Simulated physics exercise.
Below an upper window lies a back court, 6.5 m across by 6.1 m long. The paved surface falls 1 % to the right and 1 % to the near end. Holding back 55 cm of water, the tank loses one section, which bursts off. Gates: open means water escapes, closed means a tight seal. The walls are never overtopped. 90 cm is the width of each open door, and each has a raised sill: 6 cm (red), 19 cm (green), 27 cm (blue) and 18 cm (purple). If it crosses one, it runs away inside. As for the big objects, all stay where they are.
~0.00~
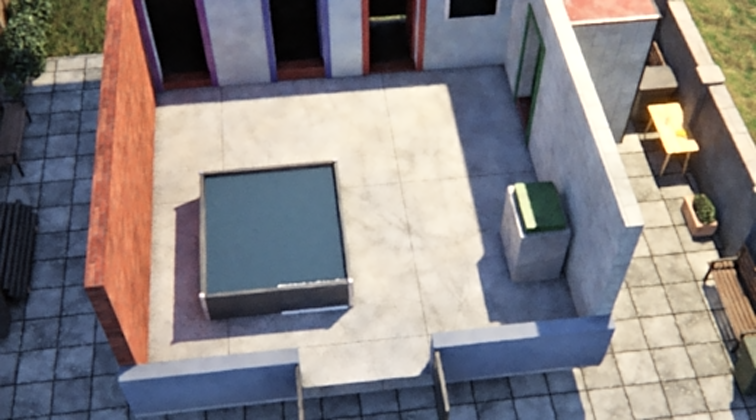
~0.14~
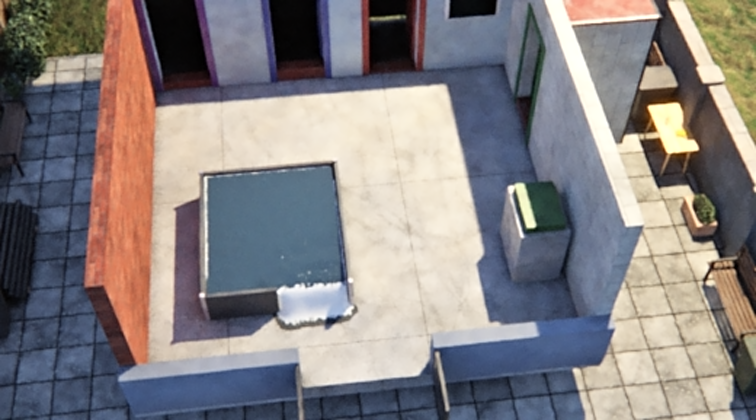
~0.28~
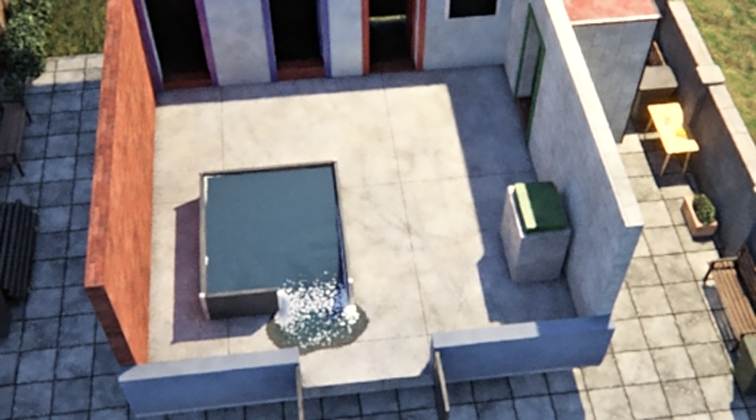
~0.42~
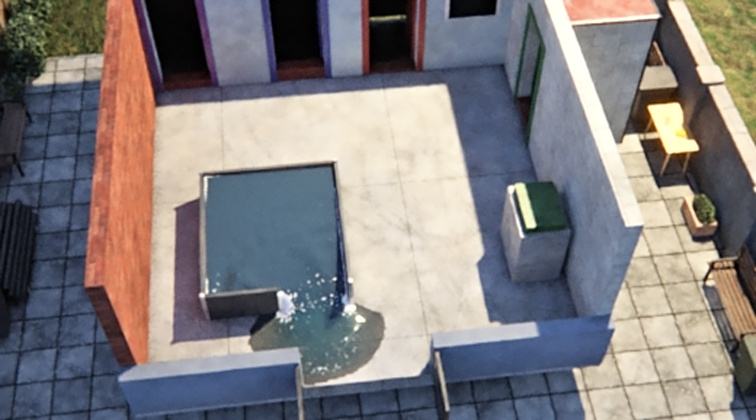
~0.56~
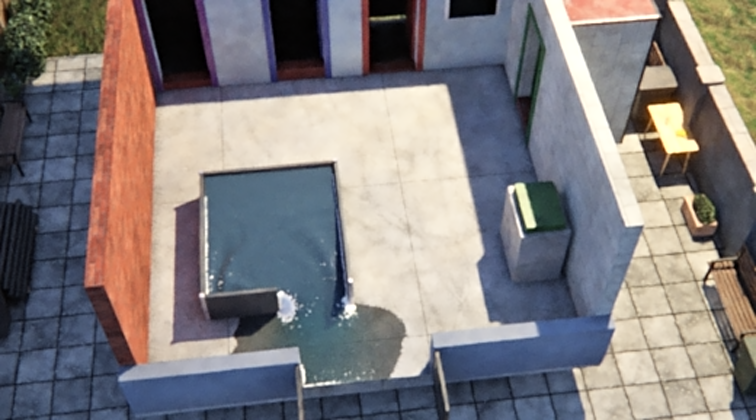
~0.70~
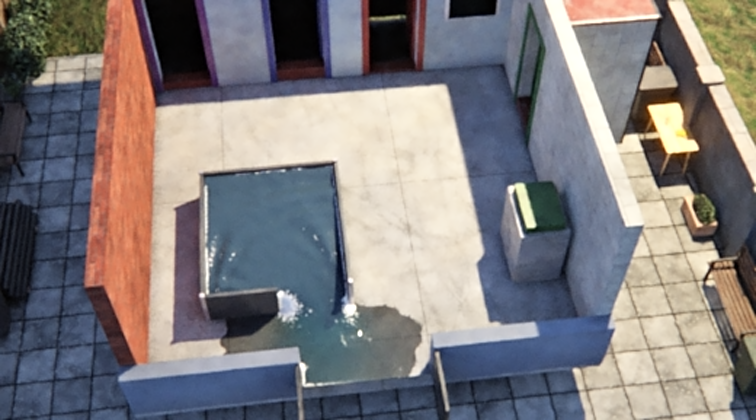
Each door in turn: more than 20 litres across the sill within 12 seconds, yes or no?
Answers: Red door, no; green door, no; blue door, no; purple door, no.
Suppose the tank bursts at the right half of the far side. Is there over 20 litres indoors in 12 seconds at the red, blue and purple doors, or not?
Then red exceeds it, blue does not exceed it, purple does not exceed it.
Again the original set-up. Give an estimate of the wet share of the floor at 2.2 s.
Around 15 per cent wet.
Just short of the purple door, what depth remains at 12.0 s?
Close to 1.5 cm of depth.
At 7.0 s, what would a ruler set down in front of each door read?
Readings (cm): Red = 0; green = 0; blue = 0; purple = 2.
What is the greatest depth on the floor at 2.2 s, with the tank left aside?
About 31 cm at most.
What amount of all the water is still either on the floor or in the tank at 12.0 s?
Still there: Roughly 32 %.
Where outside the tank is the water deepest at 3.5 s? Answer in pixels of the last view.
Look around (297, 373).
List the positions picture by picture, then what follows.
The tank at (273, 228) is whole and still, 55 cm deep, in the first picture.
The front is at (281, 318), 0.6 m from the gap at (314, 300); 0.2 m2 of floor is under water; 55 cm left at the back of the tank, in the second picture.
Water pours out at (314, 301) and has run 0.8 m, to (291, 348); typically 9 cm deep outside, 55 cm at the tank's back, in the third picture.
The front is at a hidden place, 1.2 m from the gap at (314, 301); 1.7 m2 of floor is under water; 55 cm left at the back of the tank, in the fourth picture.
The front is at a hidden place, 1.6 m from the gap at (314, 301); 2.3 m2 of floor is under water; 55 cm left at the back of the tank, in the fifth picture.
The front is at a hidden place, 1.8 m from the gap at (314, 300); 2.5 m2 of floor is under water; 54 cm left at the back of the tank, in the sixth picture.
After 1.4 s water covers 10 % of the floor and is deepest (32 cm) near (328, 317); red door not reached, green door not reached, blue door not reached, purple door not reached.
After 2.2 s water covers 15 % of the floor and is deepest (31 cm) near (297, 373); red door not reached, green door not reached, blue door not reached, purple door not reached.
After 3.5 s water covers 20 % of the floor and is deepest (21 cm) near (297, 373); red door not reached, green door not reached, blue door not reached, purple door not reached.
After 7.0 s water covers 35 % of the floor and is deepest (12 cm) near (297, 373); red door not reached, green door not reached, blue door not reached, purple door 2 cm at the sill, 0 L in.
After 12.0 s water covers 45 % of the floor and is deepest (6 cm) near (316, 318); red door not reached, green door not reached, blue door 1 cm at the sill, 0 L in, purple door 2 cm at the sill, 0 L in.
